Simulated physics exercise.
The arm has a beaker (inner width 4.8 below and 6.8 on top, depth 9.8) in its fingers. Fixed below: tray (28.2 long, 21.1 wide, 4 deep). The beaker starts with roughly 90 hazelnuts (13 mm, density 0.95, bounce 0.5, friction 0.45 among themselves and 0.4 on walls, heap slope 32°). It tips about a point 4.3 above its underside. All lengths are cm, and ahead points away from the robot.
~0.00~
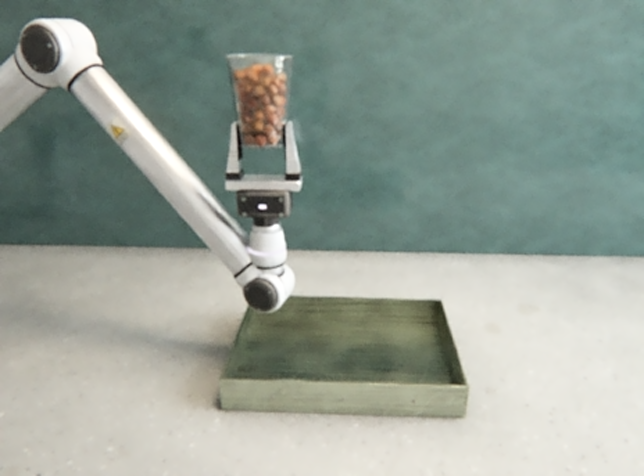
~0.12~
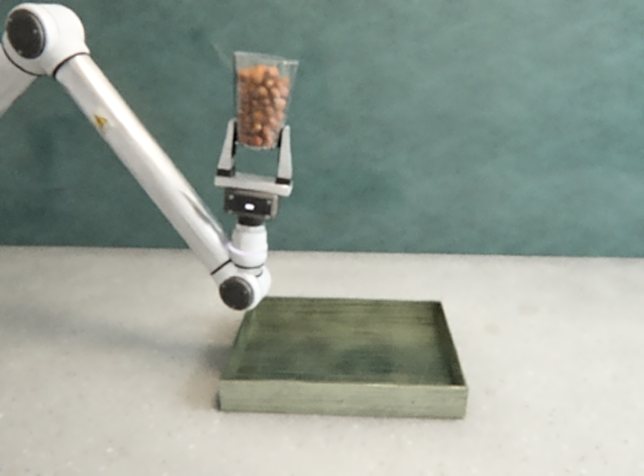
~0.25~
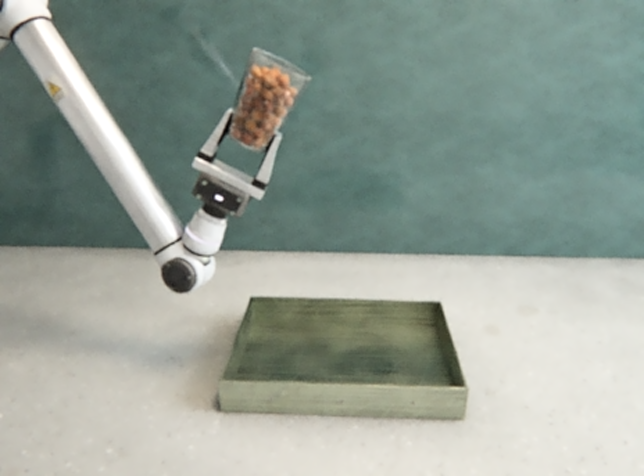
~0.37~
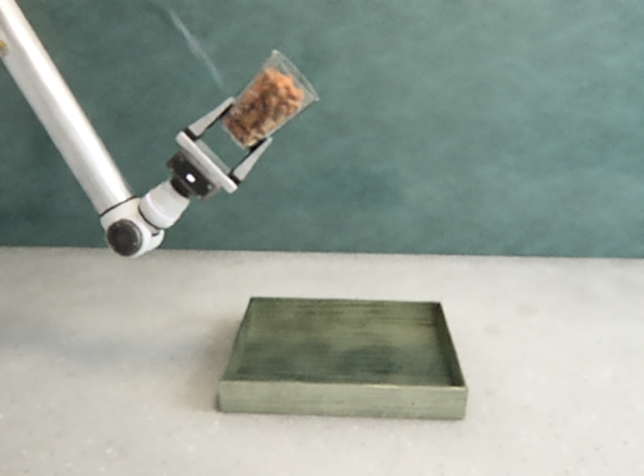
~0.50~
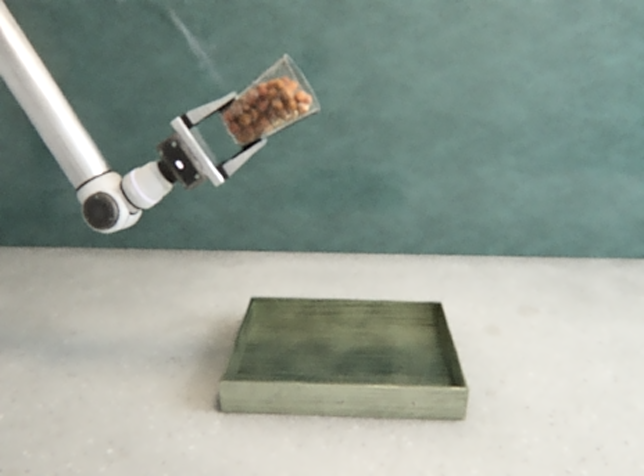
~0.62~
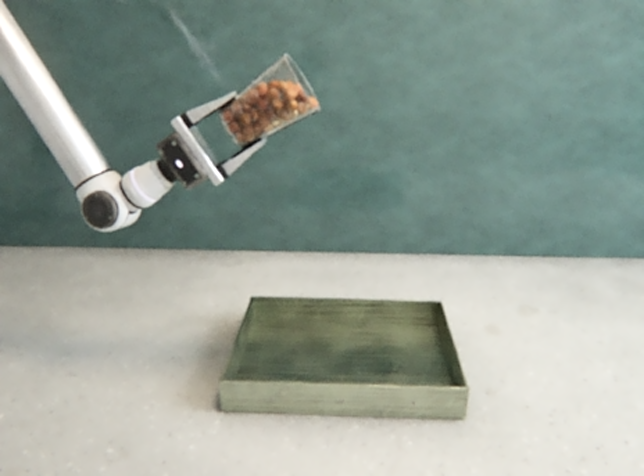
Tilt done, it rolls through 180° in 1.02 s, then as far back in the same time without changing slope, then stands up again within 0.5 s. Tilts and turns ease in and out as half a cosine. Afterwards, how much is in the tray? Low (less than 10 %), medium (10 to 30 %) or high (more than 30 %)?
A low share, less than 10 %, ends in the tray.
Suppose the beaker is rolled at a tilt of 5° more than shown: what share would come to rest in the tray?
Then about 0 per cent.
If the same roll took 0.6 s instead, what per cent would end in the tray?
It would be near 0 per cent.
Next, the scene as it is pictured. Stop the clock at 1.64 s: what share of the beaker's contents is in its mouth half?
Roughly 50 per cent.
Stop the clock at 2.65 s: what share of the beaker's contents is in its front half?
About 55 per cent.
By 1.64 s, tipped 58°, highest piece 38 above the table; 90 in the beaker, 1 in flight or on a rim.
By 2.65 s, tipped 58°, highest piece 37 above the table; 89 in the beaker, 1 in the tray, 1 in flight or on a rim.
By 3.36 s, upright, highest piece 40 above the table; 89 in the beaker, 2 in the tray.
By 4.06 s, upright, highest piece 40 above the table; 89 in the beaker, 2 in the tray.
Final count, 89 in the beaker, 2 in the tray. That is 2 % in the tray.
